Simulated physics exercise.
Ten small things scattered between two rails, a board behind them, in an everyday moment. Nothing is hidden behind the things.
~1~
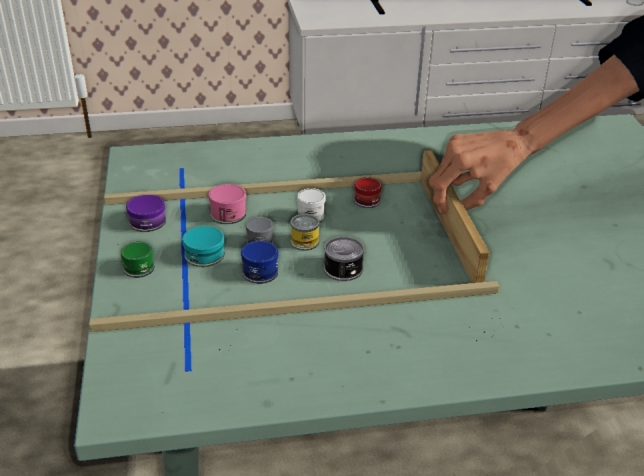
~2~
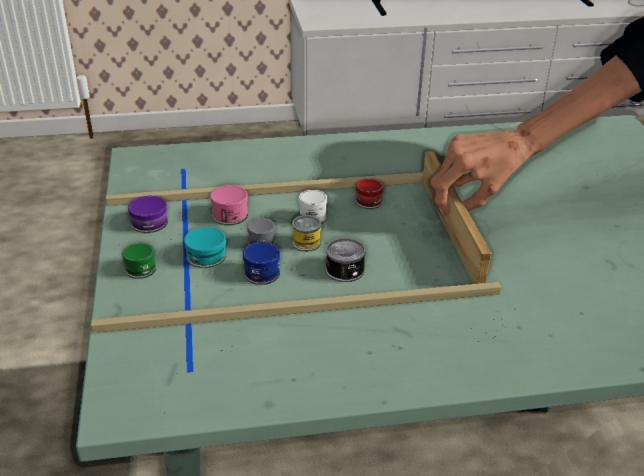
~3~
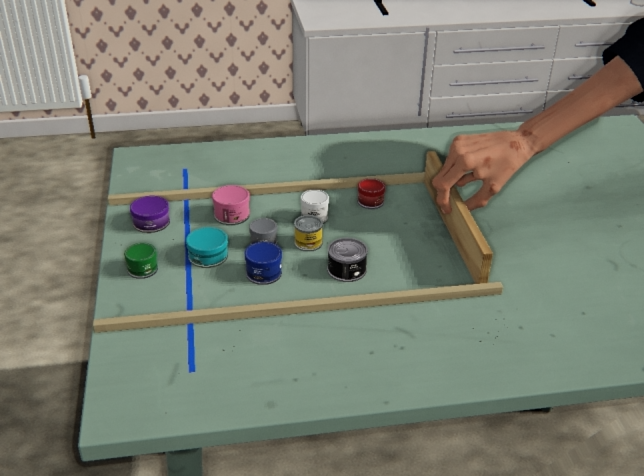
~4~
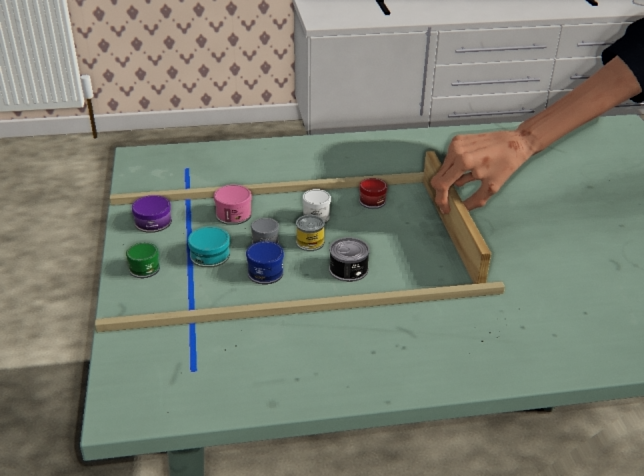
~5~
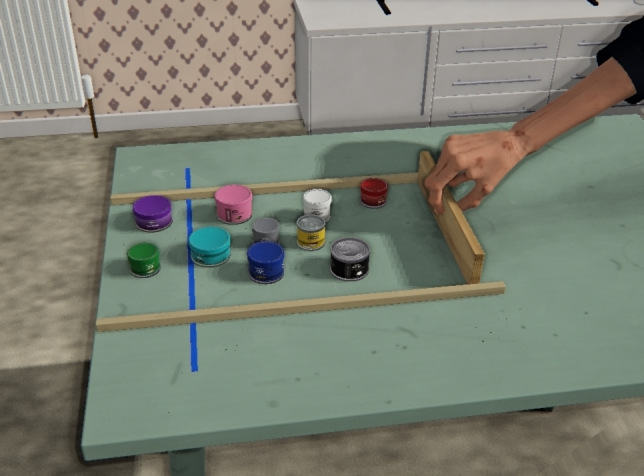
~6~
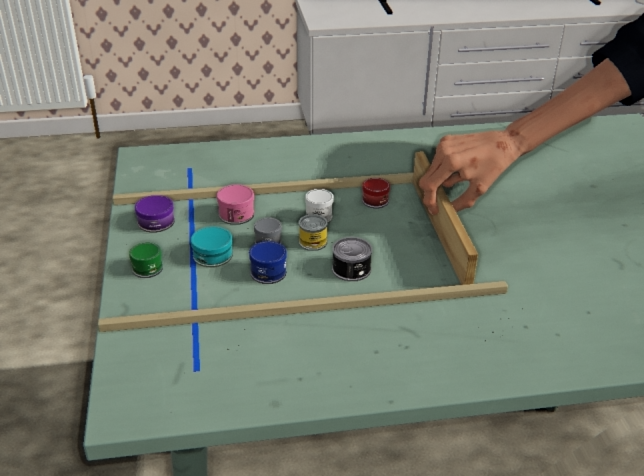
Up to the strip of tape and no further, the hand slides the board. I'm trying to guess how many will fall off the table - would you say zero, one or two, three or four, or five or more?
I would say zero.
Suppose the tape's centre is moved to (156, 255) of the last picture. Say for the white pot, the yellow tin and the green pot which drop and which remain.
First the white pot, which stays on top, then the yellow tin, which stays on top, and the green pot, which leaves the top.
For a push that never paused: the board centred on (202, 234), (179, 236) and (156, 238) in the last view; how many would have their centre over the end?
Respectively 0, 2 and 3.
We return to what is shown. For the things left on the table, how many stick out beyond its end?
2.
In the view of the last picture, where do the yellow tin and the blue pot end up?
You'll find the yellow tin at roughly (178, 242) and the blue pot at roughly (134, 278).
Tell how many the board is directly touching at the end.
Total: 4.
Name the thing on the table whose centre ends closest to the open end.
Result: Purple pot.
Soon after, none off yet; green pot at rest near (146, 260); purple pot at rest near (155, 214); turquoise pot at rest near (212, 247).
After that, none off yet; green pot at rest near (146, 260); purple pot at rest near (155, 214); turquoise pot moving near (205, 246).
In the end, the number that fall off is zero.
